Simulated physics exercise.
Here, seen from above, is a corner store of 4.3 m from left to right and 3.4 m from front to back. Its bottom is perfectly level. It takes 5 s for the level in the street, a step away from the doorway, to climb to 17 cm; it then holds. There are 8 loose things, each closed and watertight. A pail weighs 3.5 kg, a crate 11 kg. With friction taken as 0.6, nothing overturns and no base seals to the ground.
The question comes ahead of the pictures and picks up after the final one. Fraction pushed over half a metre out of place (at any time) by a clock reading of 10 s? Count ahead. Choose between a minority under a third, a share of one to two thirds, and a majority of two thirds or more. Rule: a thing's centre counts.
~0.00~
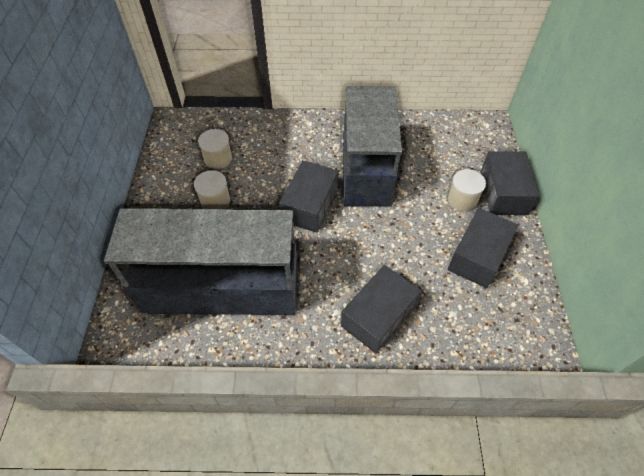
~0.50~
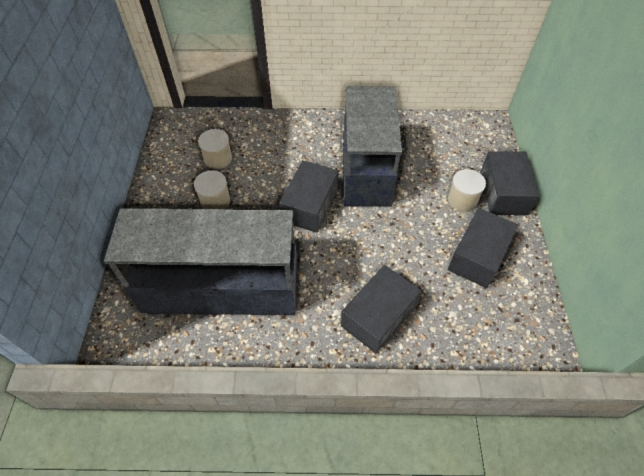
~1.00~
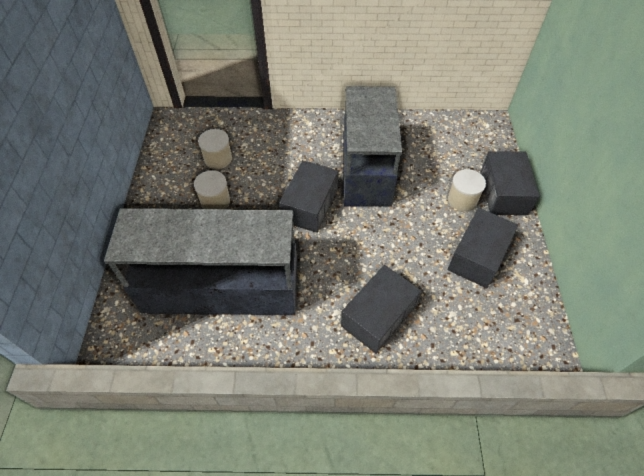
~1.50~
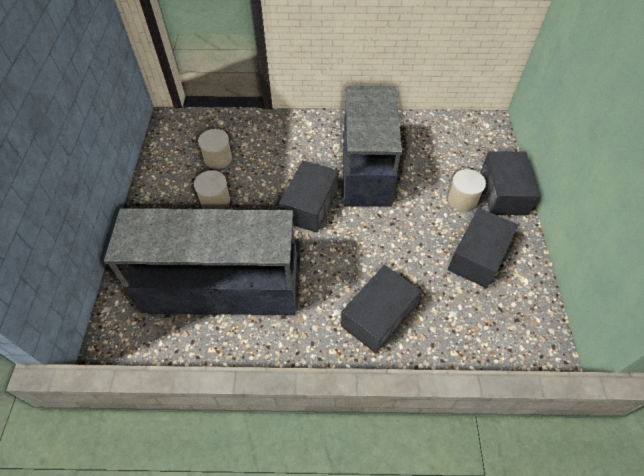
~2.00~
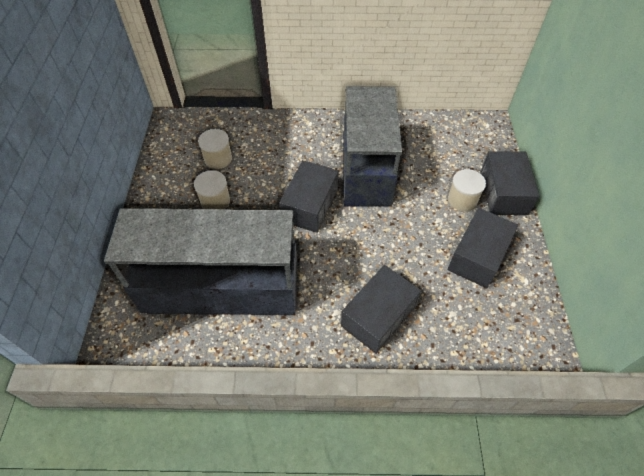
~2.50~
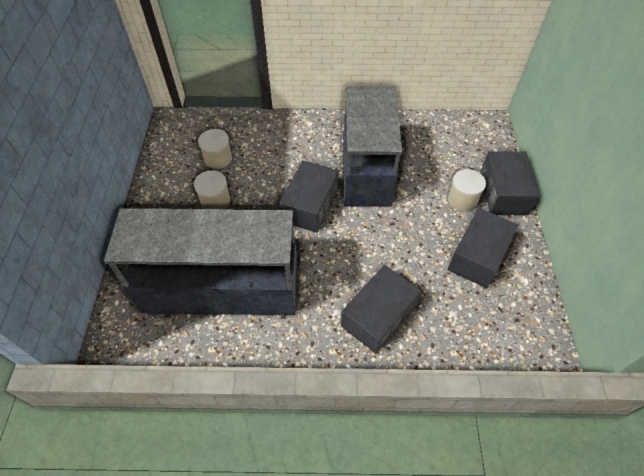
A share of one to two thirds.
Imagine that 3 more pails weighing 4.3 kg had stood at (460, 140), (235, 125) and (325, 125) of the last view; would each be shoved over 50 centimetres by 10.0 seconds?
For each in turn I get a smaller distance, a greater distance and a smaller distance.
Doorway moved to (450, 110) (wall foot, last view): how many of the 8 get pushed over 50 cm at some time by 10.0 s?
Then 3 of them would.
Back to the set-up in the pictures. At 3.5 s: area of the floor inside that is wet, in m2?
About 1.0 m2 is covered.
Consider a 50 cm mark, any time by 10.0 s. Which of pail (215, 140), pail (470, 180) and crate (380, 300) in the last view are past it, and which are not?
One by one: Above; below; below.
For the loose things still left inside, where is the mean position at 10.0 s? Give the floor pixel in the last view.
About (361, 254).
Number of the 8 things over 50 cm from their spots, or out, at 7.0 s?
2.
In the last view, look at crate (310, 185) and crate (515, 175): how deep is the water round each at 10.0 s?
Depth approx. 5 cm / 1 cm.
After 3.5 s 0 of 8 are over 50 cm from their spots; 0 afloat.
After 4.5 s 0 of 8 are over 50 cm from their spots; 0 afloat.
After 7.0 s 2 of 8 are over 50 cm from their spots; 3 afloat.
After 10.0 s 4 of 8 are over 50 cm from their spots, and 4 have been at some point; 4 afloat.
